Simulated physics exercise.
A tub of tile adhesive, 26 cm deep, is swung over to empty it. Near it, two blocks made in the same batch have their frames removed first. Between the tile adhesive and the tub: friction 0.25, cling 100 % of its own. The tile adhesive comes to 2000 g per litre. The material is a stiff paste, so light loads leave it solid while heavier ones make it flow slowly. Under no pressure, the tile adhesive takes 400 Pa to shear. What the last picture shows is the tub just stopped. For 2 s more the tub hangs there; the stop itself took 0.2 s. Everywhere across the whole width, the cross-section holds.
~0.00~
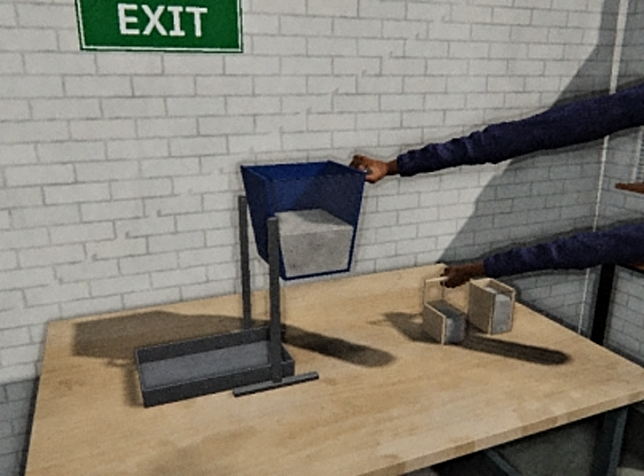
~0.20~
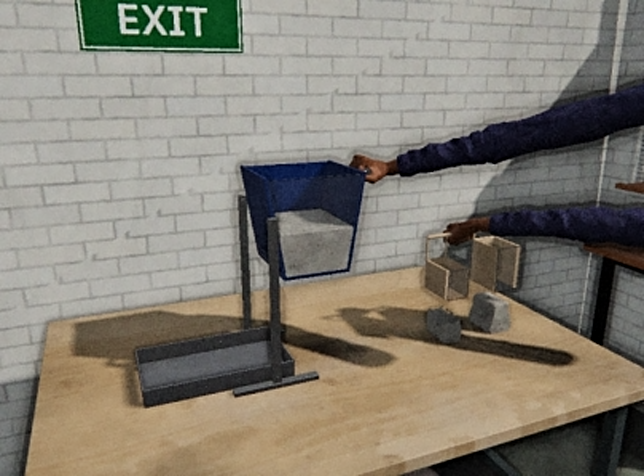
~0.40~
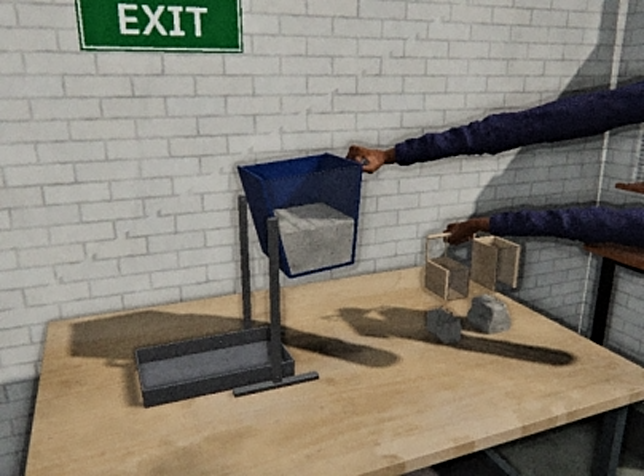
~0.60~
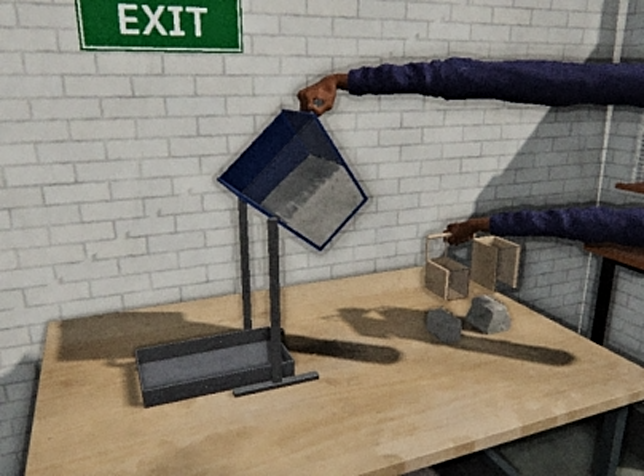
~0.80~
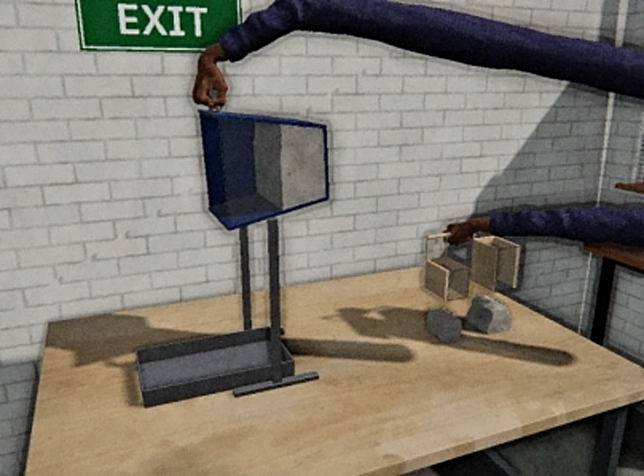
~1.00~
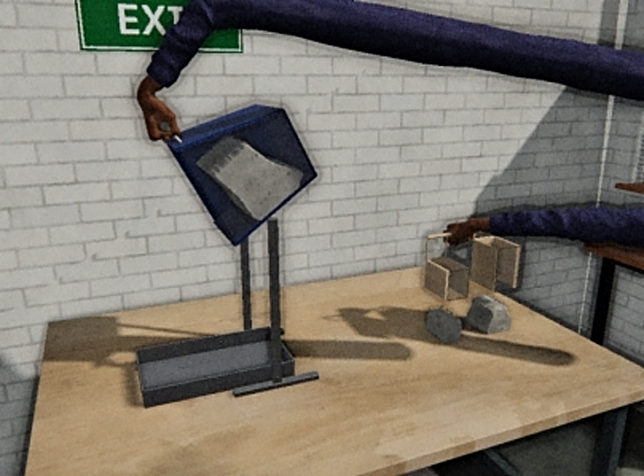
A hand lifted two small wooden moulds off a pair of grey blocks, which slumped a little, and then another hand swung a blue tub of grey paste over to the left above a tray.
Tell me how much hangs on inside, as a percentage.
Near 0 %.
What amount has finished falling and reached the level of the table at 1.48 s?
About 100 per cent.
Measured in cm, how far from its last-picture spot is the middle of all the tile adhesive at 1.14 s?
Close to 17 centimetres.
By 1.14 s, the tub is at 117 degrees and holds 43 %.
By 1.31 s, the tub is at 117 degrees and holds 0 %.
By 1.48 s, the tub is at 117 degrees and holds 0 %.
By 1.65 s, the tub is at 117 degrees and holds 0 %.
By 3.00 s, at the end, the tub is at 117 degrees and holds 0 %.
